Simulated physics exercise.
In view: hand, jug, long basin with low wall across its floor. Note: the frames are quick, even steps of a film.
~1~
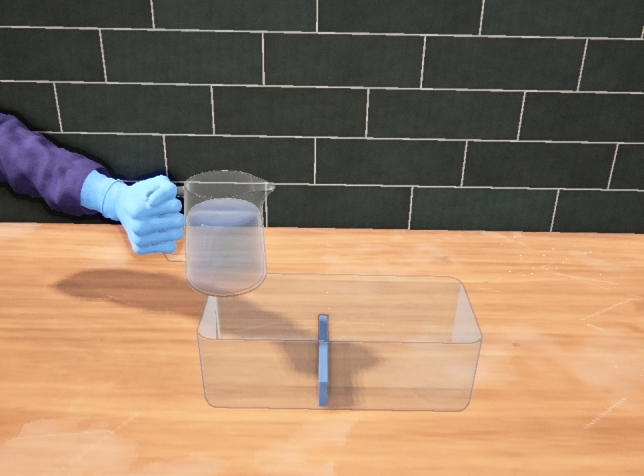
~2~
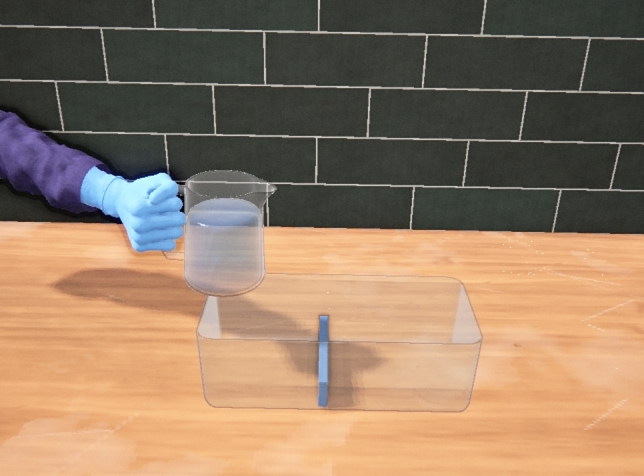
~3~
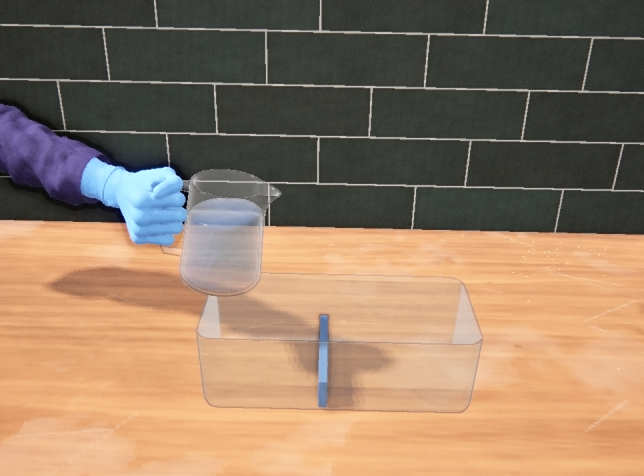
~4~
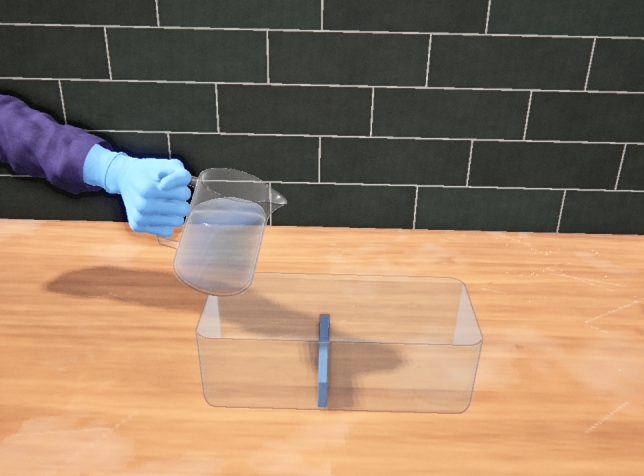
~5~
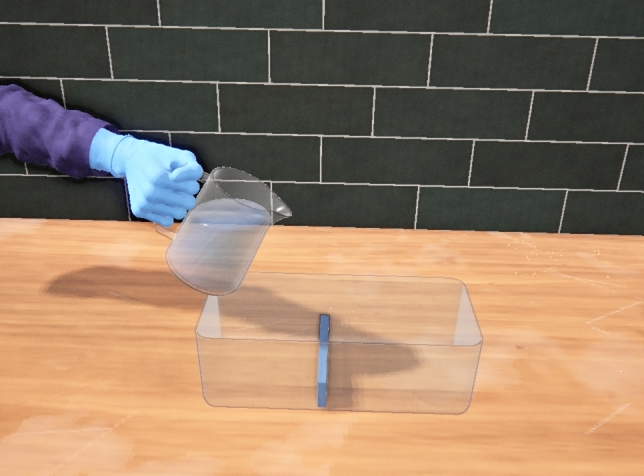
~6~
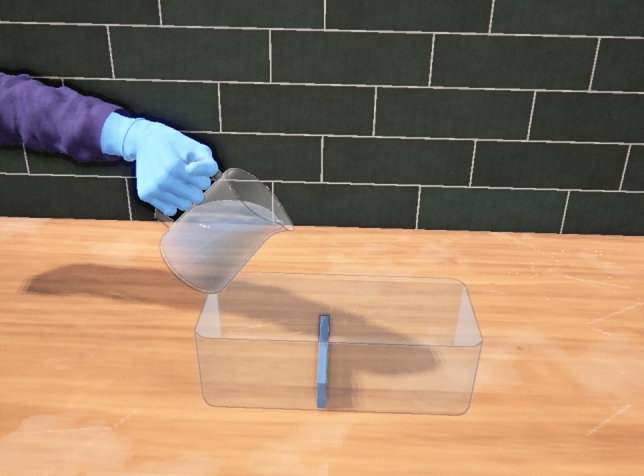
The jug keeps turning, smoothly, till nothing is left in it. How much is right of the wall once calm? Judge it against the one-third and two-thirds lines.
I predict a middling amount ends up right of the wall, one third up to two thirds.
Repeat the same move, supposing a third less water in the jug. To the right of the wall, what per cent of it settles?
About 20 parts in a hundred, give or take.
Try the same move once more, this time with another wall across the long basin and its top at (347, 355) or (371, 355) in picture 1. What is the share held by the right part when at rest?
10 per cent first, then 10 per cent.
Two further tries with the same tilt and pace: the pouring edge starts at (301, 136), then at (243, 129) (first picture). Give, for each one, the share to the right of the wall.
First try: About 90 %; second try: About 10 %.
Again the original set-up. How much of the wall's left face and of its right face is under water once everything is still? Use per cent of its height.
Left: 40 %. Right: 20 %.
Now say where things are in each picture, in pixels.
It leans 0°; its right rim is at (275, 186); the water meets the walls at (188, 211) and (260, 211); the long basin's rim runs from (206, 304) to (471, 309); the wall's top is at (324, 347), in the first picture.
It leans 2°; its right rim is at (276, 188); the water meets the walls at (189, 210) and (260, 211), in the second picture.
It leans 7°; its right rim is at (281, 193); the water meets the walls at (190, 211) and (262, 211), in the third picture.
It leans 16°; its right rim is at (287, 201); the water meets the walls at (190, 216) and (266, 212), in the fourth picture.
It leans 28°; its right rim is at (292, 214); the water meets the walls at (183, 225) and (272, 215), in the fifth picture.
It leans 41°; its right rim is at (295, 229); the water meets the walls at (169, 229) and (283, 221), in the sixth picture.
A moment on, the jug is tipped on its side and 70 per cent is still to pour, 6 is left of the wall and 7 right of it.
Next, the jug is tipped right over and 23 per cent is still to pour, 35 is left of the wall and 32 right of it.
Then the jug is tipped right over and 5 per cent is still to pour, 50 is left of the wall and 42 right of it.
Later the jug is tipped right over and 1 per cent is still to pour, 57 is left of the wall and 42 right of it.
Finally, 57 per cent lies left of the wall, 42 right of it and 0 outside.
